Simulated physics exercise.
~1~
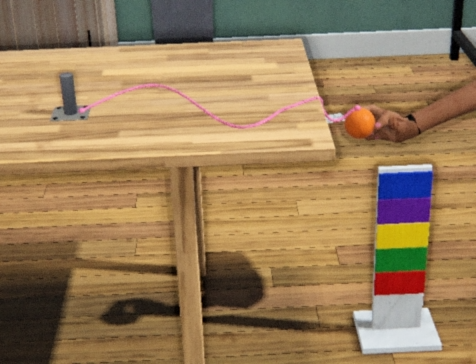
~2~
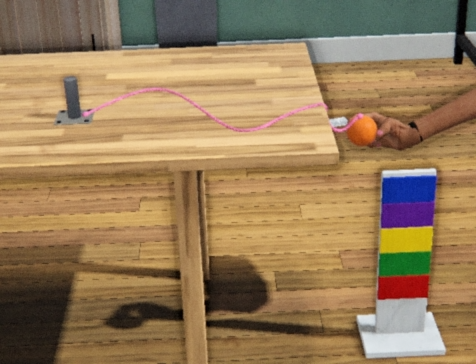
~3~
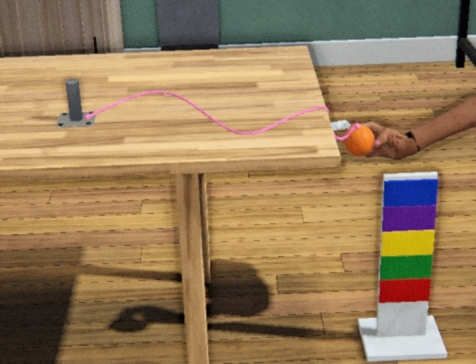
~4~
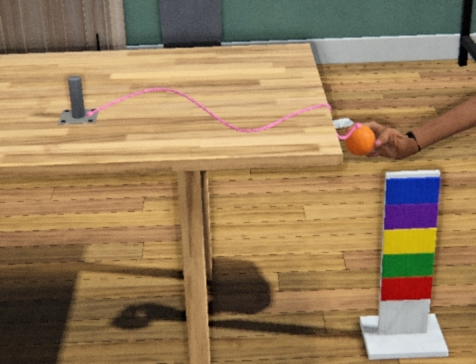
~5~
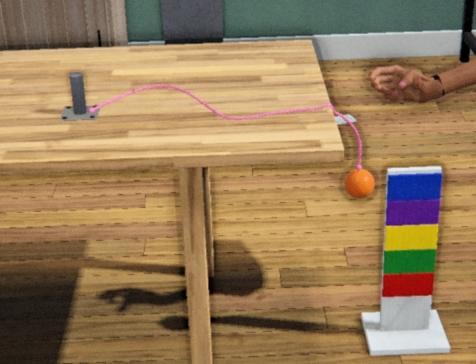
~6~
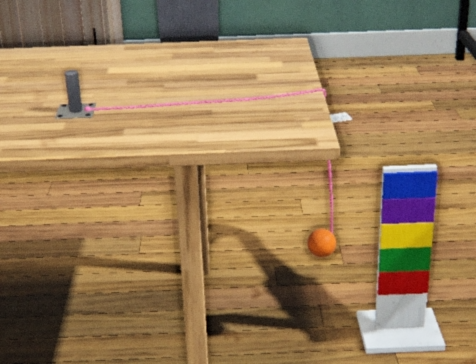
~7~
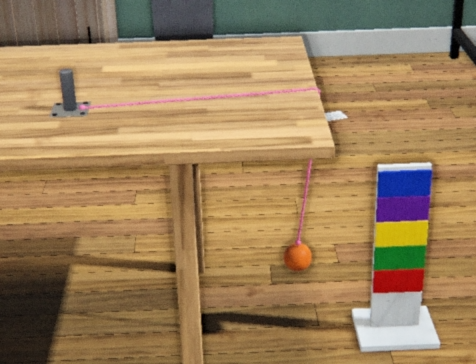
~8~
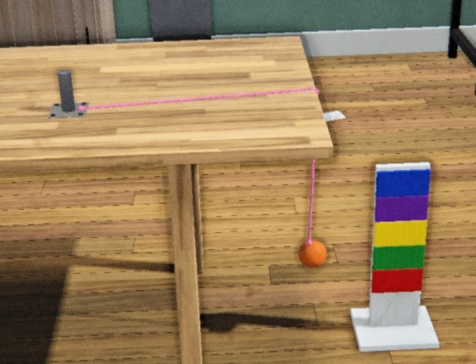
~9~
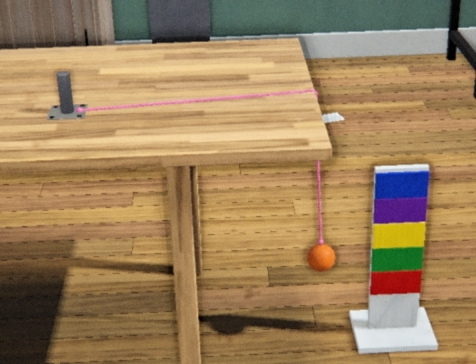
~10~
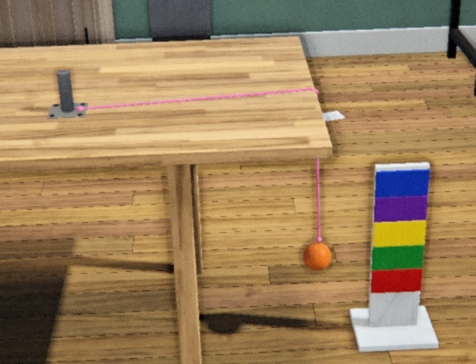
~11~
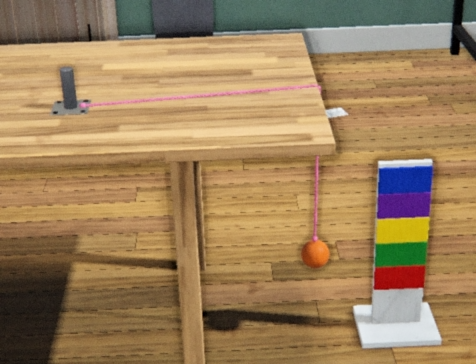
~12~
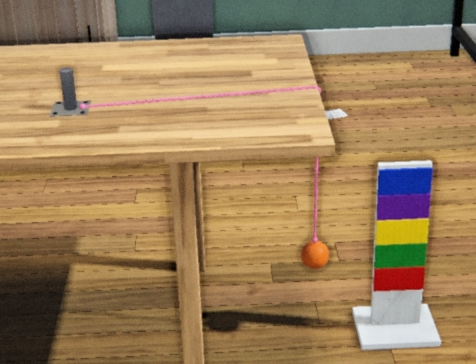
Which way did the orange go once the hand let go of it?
The orange went down, dropping past the edge of the table until it hung on the pink lace.
